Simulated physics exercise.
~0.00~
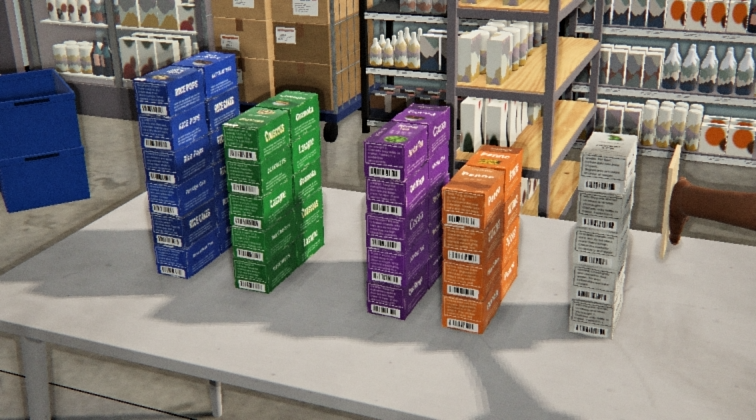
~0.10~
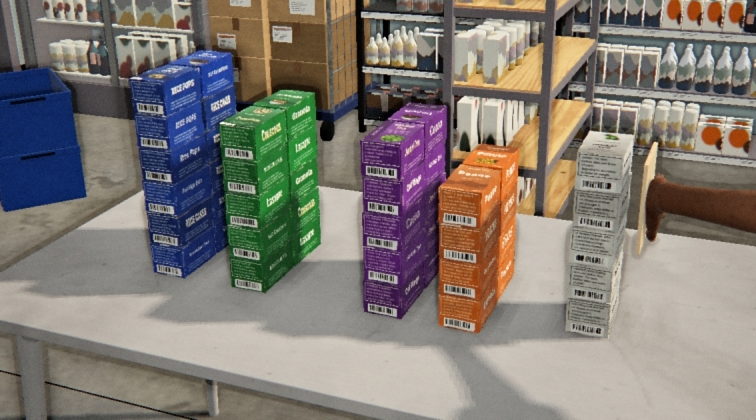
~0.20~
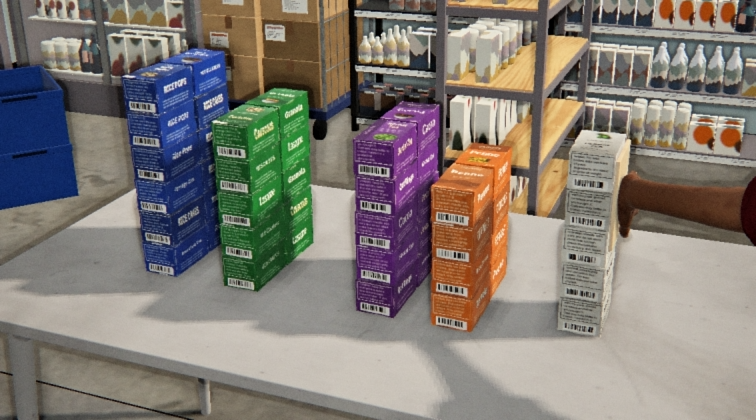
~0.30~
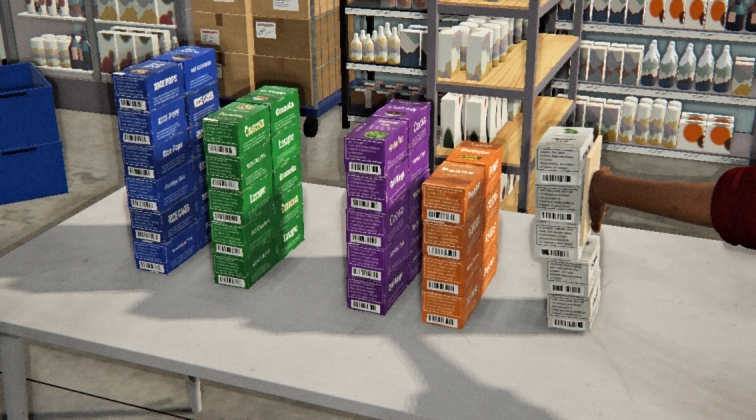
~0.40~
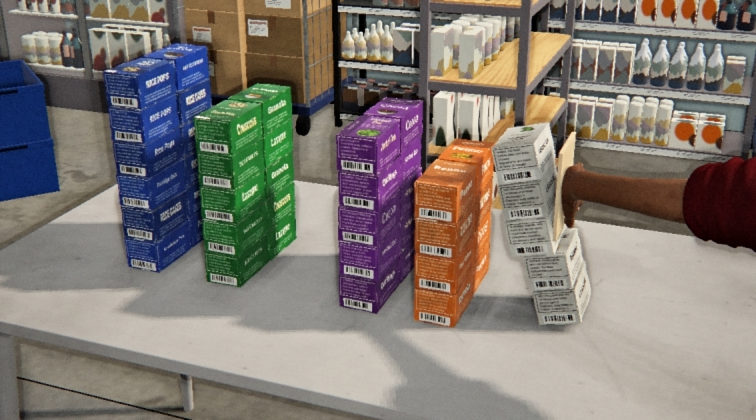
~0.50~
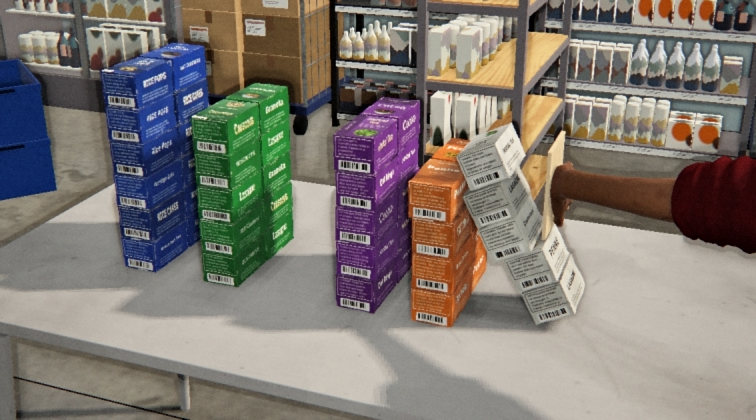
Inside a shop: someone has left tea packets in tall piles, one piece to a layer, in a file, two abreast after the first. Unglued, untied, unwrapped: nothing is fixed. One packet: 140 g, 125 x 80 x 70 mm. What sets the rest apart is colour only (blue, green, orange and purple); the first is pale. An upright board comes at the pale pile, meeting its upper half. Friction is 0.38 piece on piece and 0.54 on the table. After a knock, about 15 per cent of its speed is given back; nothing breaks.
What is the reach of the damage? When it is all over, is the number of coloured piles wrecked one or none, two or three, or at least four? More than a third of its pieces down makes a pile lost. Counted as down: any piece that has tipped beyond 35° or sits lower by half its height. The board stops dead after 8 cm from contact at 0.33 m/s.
The wreck count is one or none.
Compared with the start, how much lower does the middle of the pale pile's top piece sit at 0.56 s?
Roughly 2 cm lower.
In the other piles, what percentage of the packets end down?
I'd put it at about 0 percent.
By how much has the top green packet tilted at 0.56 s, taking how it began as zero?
Angle from initial pose, roughly 0 deg - estimate.
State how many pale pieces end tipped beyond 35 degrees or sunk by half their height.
4.
By 0.56 s, 0 of the pale pile down; none of the 40 other packets down, 2 disturbed; top orange packet moved 25 mm.
By 0.66 s, 3 of the pale pile down; none of the 40 other packets down, 8 disturbed; top orange packet tilted 5°.
By 0.80 s, 4 of the pale pile down; none of the 40 other packets down, 8 disturbed; top orange packet tilted 9°.
When it is over (1.5 s), 4 of the pale pile down; none of the 40 other packets down, 9 disturbed; top orange packet tilted 9°; top purple packet unmoved. No coloured pile is wrecked. In pixels of the last frame, middles, top orange packet near (407, 187), top purple packet near (363, 144).
